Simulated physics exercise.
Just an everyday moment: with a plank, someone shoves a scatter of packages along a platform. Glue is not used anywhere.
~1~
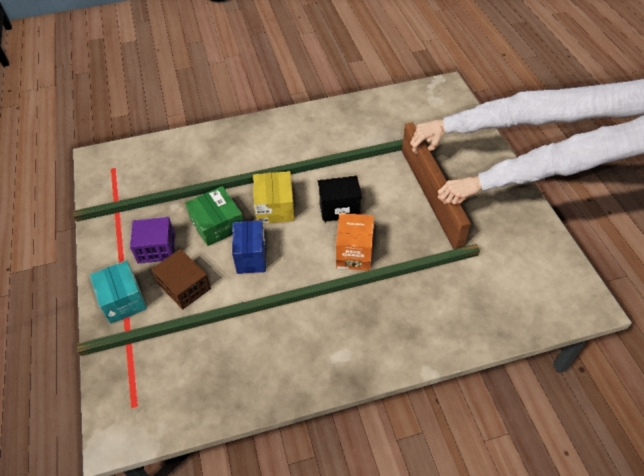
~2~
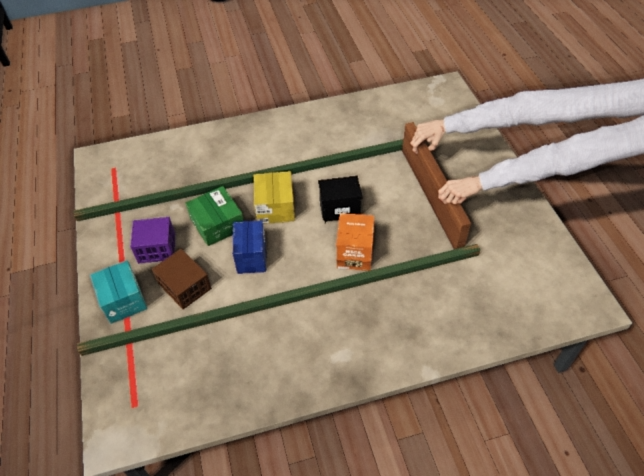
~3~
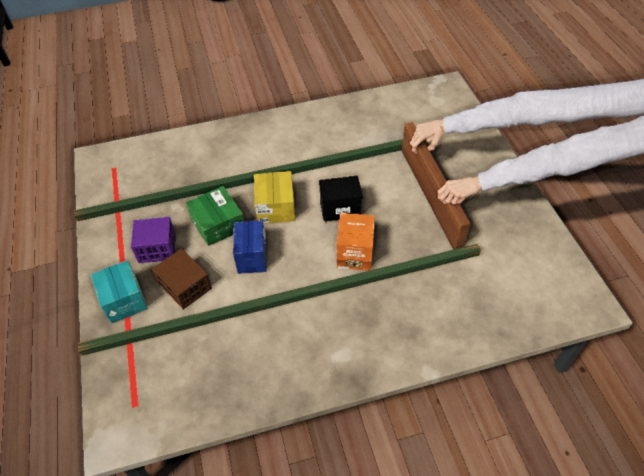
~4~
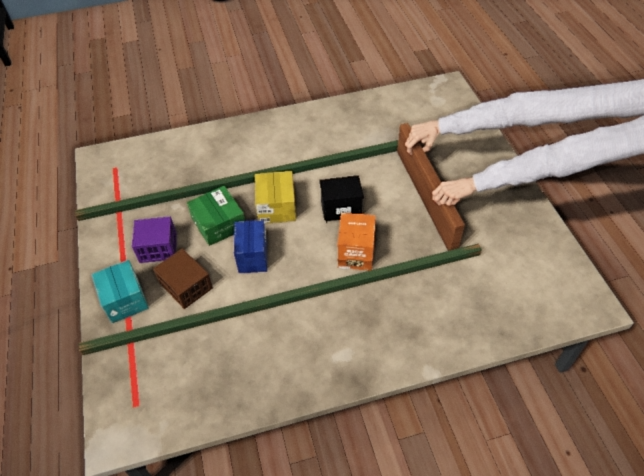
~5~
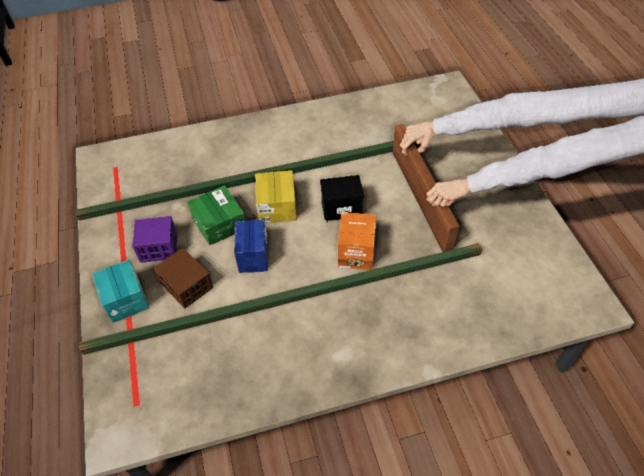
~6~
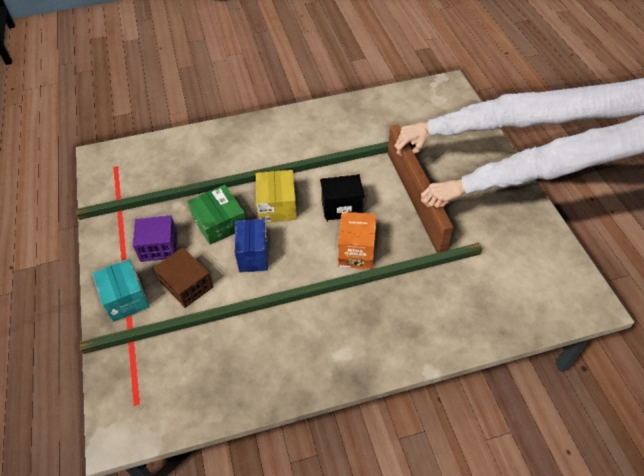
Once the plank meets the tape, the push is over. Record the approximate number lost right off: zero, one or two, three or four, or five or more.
Number lost: Five or more.
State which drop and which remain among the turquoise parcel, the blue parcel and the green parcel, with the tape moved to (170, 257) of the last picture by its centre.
Looking at each in turn, the turquoise parcel is gone, the blue parcel is still there, and the green parcel is still there.
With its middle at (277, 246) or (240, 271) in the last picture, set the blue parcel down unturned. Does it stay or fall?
Well, in that order, it winds up off it, then it winds up off it.
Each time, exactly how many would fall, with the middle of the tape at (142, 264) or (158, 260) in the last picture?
The ground gets 4 in the first try and 3 in the second.
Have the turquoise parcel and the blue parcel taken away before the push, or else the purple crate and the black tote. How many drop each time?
Count: 3 (first case); 3 (second).
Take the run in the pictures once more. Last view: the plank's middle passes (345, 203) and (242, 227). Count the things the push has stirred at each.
First 2, after that 7.
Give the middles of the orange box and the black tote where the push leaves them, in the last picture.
The orange box ends up near (105, 305), and the black tote near (98, 258).
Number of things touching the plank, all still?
Looks like 3 of them, all told.
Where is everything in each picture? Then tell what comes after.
Turquoise parcel (119, 292); purple crate (153, 240); brown crate (182, 279); plank (433, 184); tape (122, 270), in the first picture.
Purple crate (154, 240); black tote (340, 200), in the second picture.
Brown crate (182, 279); plank (433, 184), in the third picture.
Turquoise parcel (120, 292); orange box (357, 242), in the fourth picture.
Purple crate (156, 239); blue parcel (252, 247), in the fifth picture.
Turquoise parcel (121, 290); purple crate (156, 239); brown crate (184, 277); plank (417, 187); tape (125, 268), in the sixth picture.
A little later, none off yet; turquoise parcel at rest near (121, 290); purple crate at rest near (156, 239); brown crate at rest near (184, 277).
Next, none off yet; turquoise parcel at rest near (121, 290); purple crate shifted a little near (148, 240); brown crate shifted a little near (180, 280).
Later still, none off yet; turquoise parcel tilted a little near (58, 316); purple crate shifted well along near (74, 257); brown crate shifted well along near (102, 303).
When it is over, the number that fall off is five or more; down, blue parcel, green parcel, brown crate, purple crate and turquoise parcel.
